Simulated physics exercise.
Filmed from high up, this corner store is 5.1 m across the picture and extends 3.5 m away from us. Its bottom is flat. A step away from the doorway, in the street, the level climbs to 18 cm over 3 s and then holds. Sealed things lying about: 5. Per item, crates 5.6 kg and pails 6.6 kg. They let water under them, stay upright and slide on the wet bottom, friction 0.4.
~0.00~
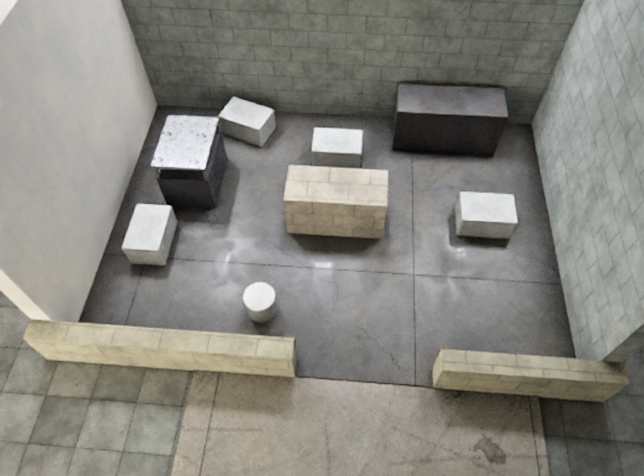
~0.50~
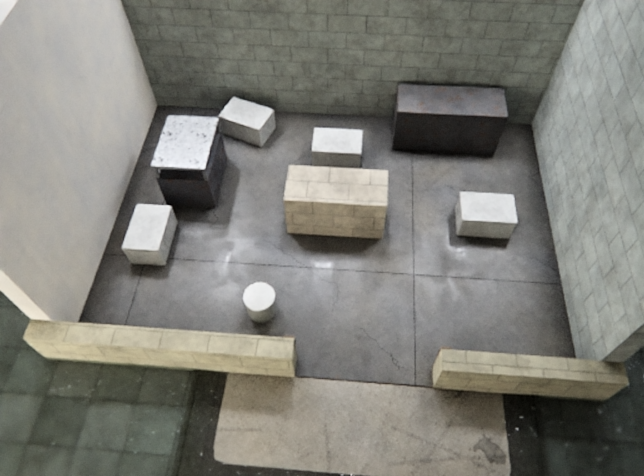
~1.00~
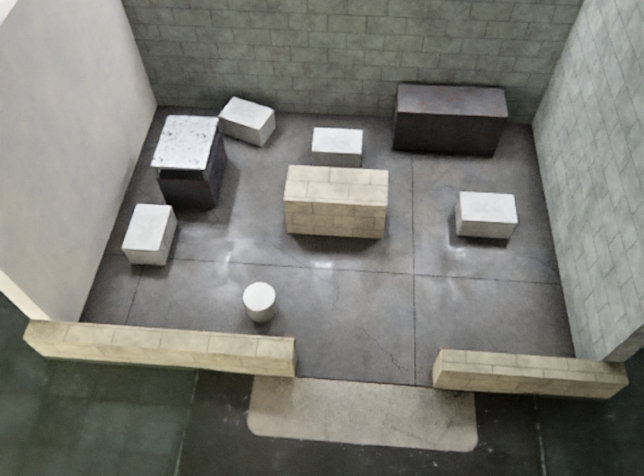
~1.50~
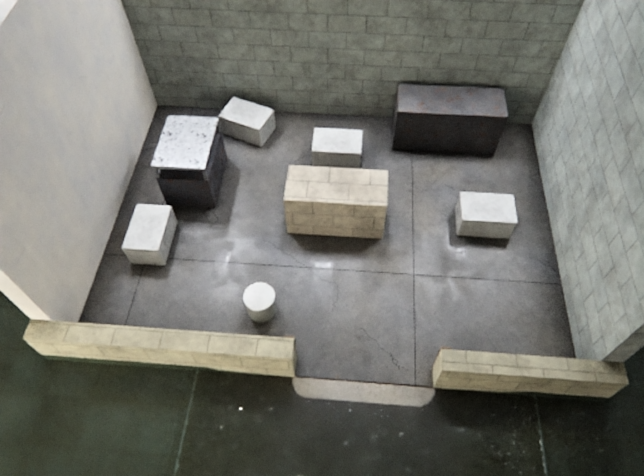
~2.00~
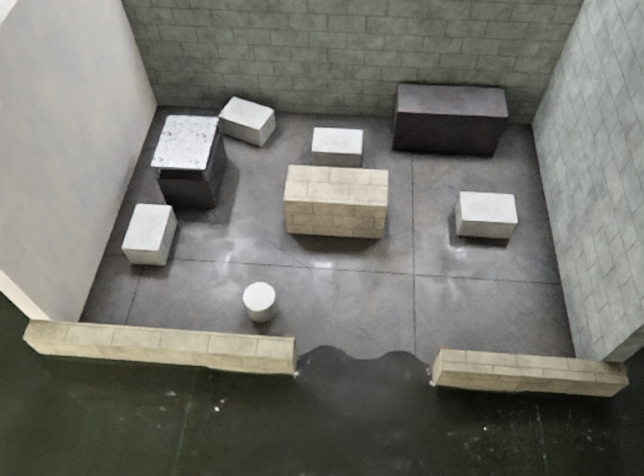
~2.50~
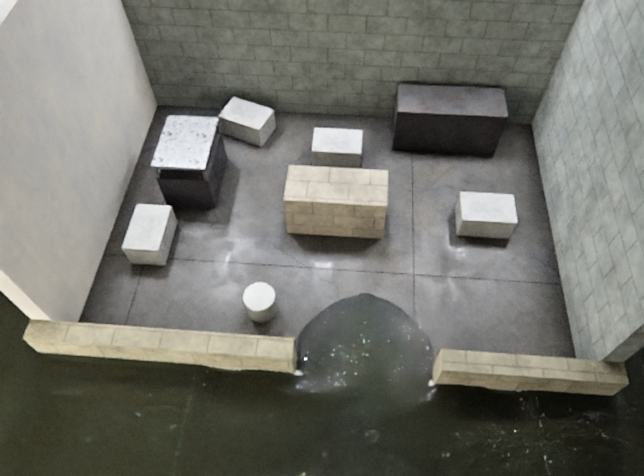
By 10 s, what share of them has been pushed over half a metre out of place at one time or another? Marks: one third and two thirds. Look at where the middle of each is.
Expect a mid share, one third to two thirds.
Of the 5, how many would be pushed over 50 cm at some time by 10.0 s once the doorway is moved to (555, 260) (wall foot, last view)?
Then it comes to 5 of them.
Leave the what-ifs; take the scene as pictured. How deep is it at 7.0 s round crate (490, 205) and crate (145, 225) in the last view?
Some 12 cm at the first, some 6 cm at the second.
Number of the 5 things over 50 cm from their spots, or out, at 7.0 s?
My count gives 2.
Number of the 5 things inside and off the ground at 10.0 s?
Total: 4.
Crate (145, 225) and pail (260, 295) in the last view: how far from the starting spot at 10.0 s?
100 cm and 0 cm respectively.
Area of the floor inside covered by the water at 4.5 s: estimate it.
Near 6.5 m2 in all.
After 3.5 s 0 of 5 are over 50 cm from their spots; 0 afloat.
After 4.5 s 0 of 5 are over 50 cm from their spots; 0 afloat.
After 7.0 s 2 of 5 are over 50 cm from their spots; 2 afloat.
After 10.0 s 3 of 5 are over 50 cm from their spots, and 3 have been at some point; 4 afloat.
